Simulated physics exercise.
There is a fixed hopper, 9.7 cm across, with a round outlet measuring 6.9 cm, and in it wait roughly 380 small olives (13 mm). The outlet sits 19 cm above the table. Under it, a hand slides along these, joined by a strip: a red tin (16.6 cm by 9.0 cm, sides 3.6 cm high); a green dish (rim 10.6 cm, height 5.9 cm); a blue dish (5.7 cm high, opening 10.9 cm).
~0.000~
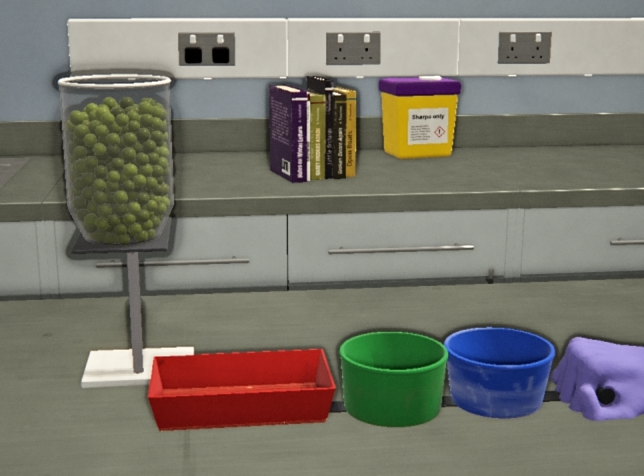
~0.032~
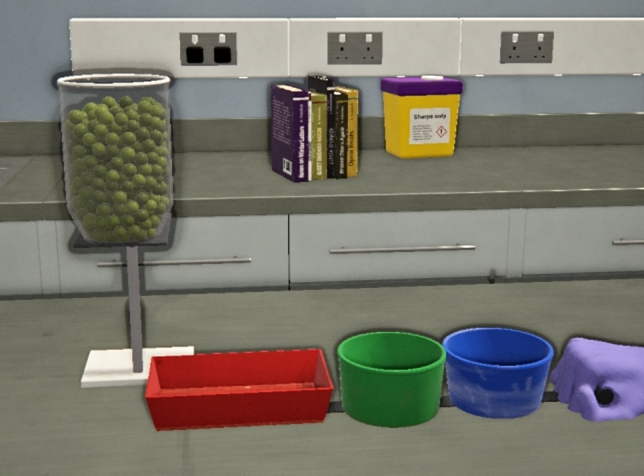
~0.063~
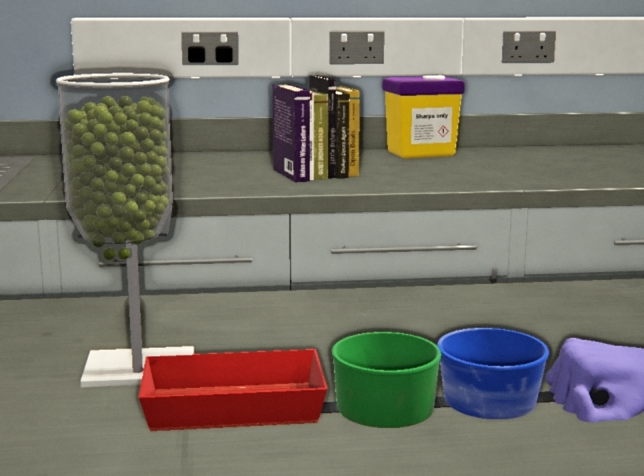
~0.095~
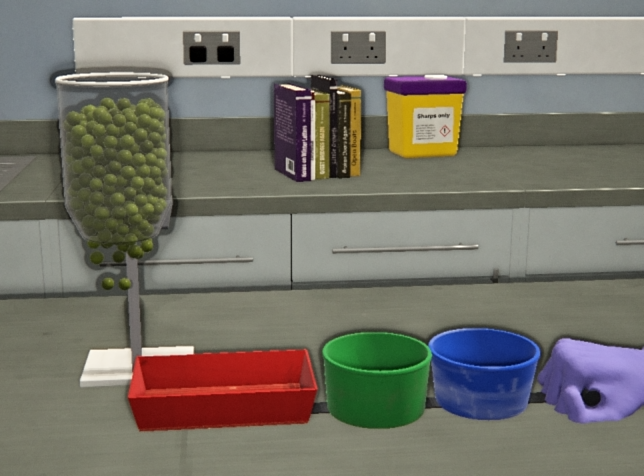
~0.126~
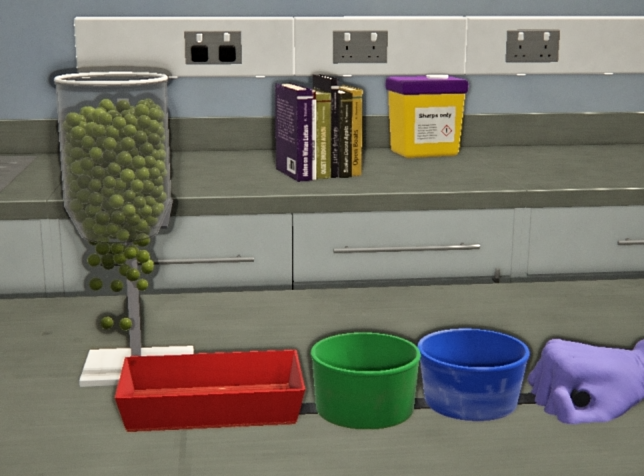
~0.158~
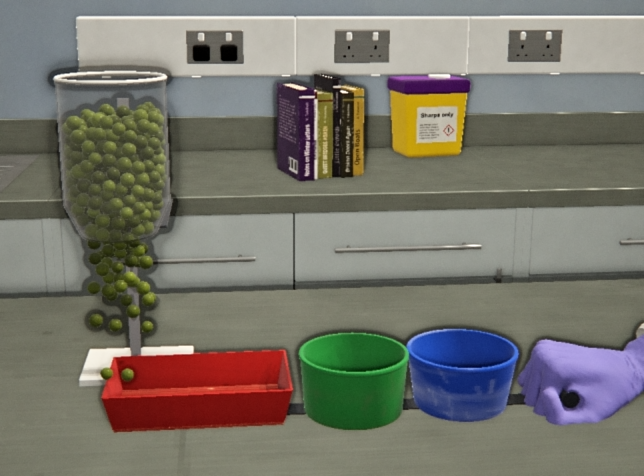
A purple-gloved hand at the right slides a joined row, a red tin, a green dish and a blue dish, leftward along a grey table beneath a clear container of small olives on a stand. Olives begin dropping from the container's underside, a few and then a thickening stream, the first reaching the red tin. Behind, books and a yellow tub with a purple lid sit still on a counter below wall sockets, seen from the front and slightly above.
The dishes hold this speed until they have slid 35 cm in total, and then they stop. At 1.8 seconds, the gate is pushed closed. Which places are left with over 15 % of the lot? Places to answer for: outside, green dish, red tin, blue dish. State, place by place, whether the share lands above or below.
The share for each place: Outside lands below; green dish lands above; red tin lands above; blue dish lands below.
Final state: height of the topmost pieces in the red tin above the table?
5.5 cm, roughly.
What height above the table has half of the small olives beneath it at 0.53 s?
Roughly 6 cm.
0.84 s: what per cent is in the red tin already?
So far it comes to around 55 per cent.
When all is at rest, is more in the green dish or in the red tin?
The larger share is in the red tin.
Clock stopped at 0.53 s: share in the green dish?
Share at that moment: Near 0 per cent.
After 0.53 s, red tin 50 %, hopper 30 %, in the air 15 %; middle of all pieces on or above the table near (103, 315).
Then, at 0.84 s, red tin 55 %, green dish 35 %, outside 10 %; middle of all pieces on or above the table near (28, 396).
Then, at 1.13 s, red tin 55 %, green dish 35 %, outside 10 %.
Then, at 1.40 s, red tin 55 %, green dish 35 %, outside 10 %.
By 2.4 s all is still; blue dish 0 %, red tin 55 %, hopper 0 %, green dish 35 %, outside 10 %.
